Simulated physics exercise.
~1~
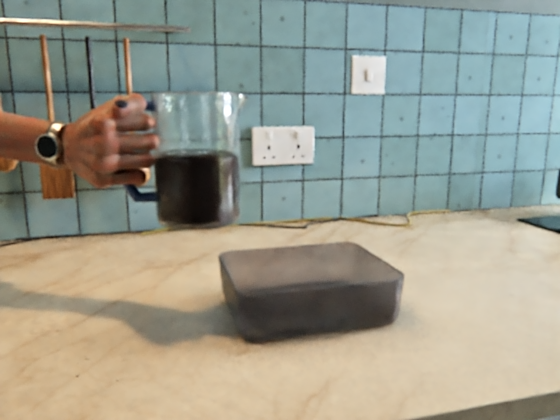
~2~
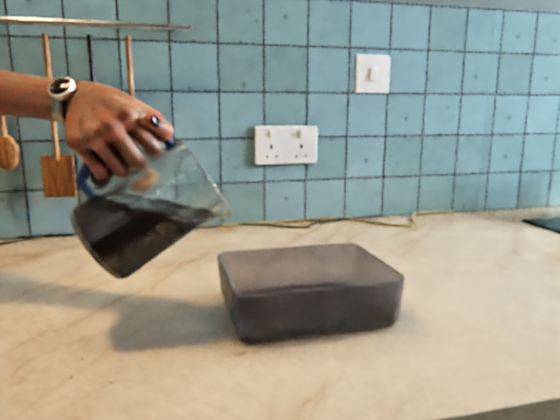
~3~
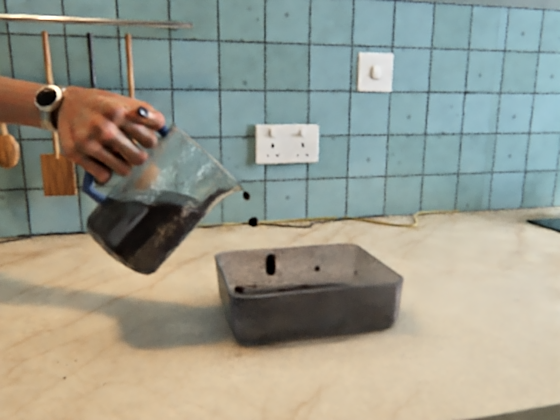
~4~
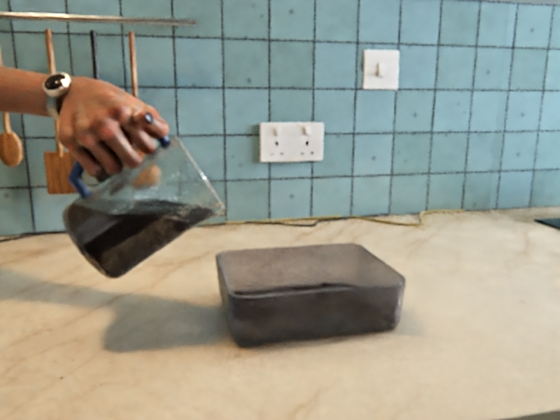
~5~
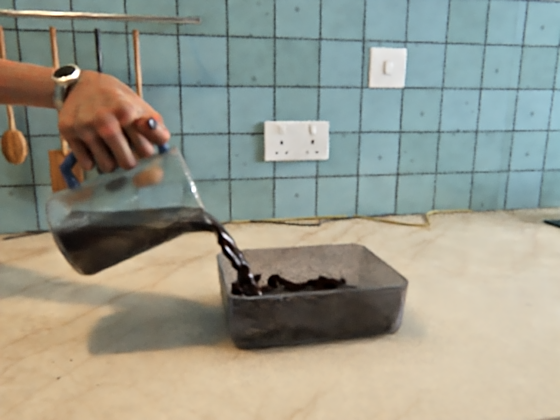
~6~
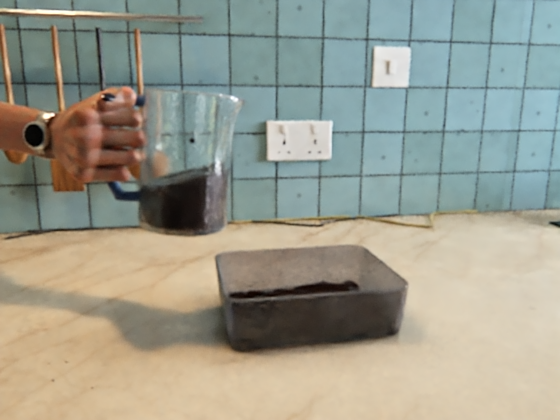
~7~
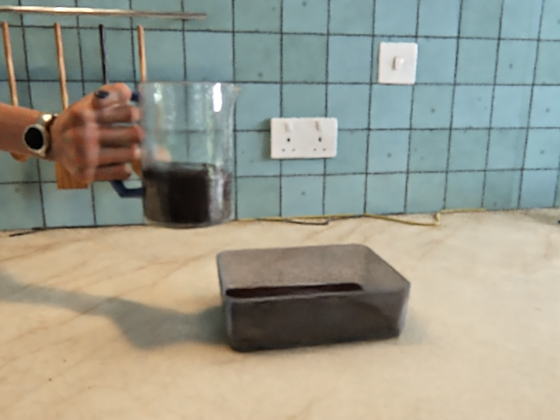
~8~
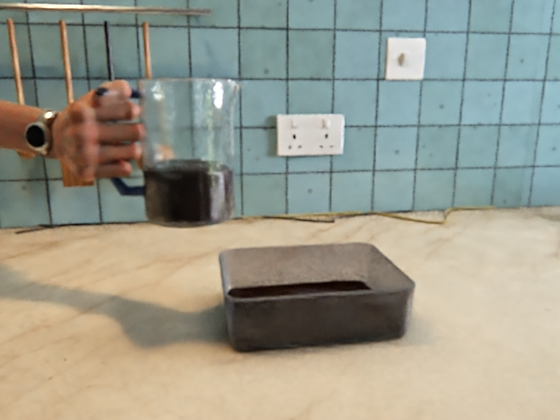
The clip shows a hand tilting a glass jug of dark liquid toward a grey rectangular dish on a worktop, easing it back slightly, then tipping further so liquid pours in. The hand levels the jug and holds it up, leaving dark liquid in both vessels.
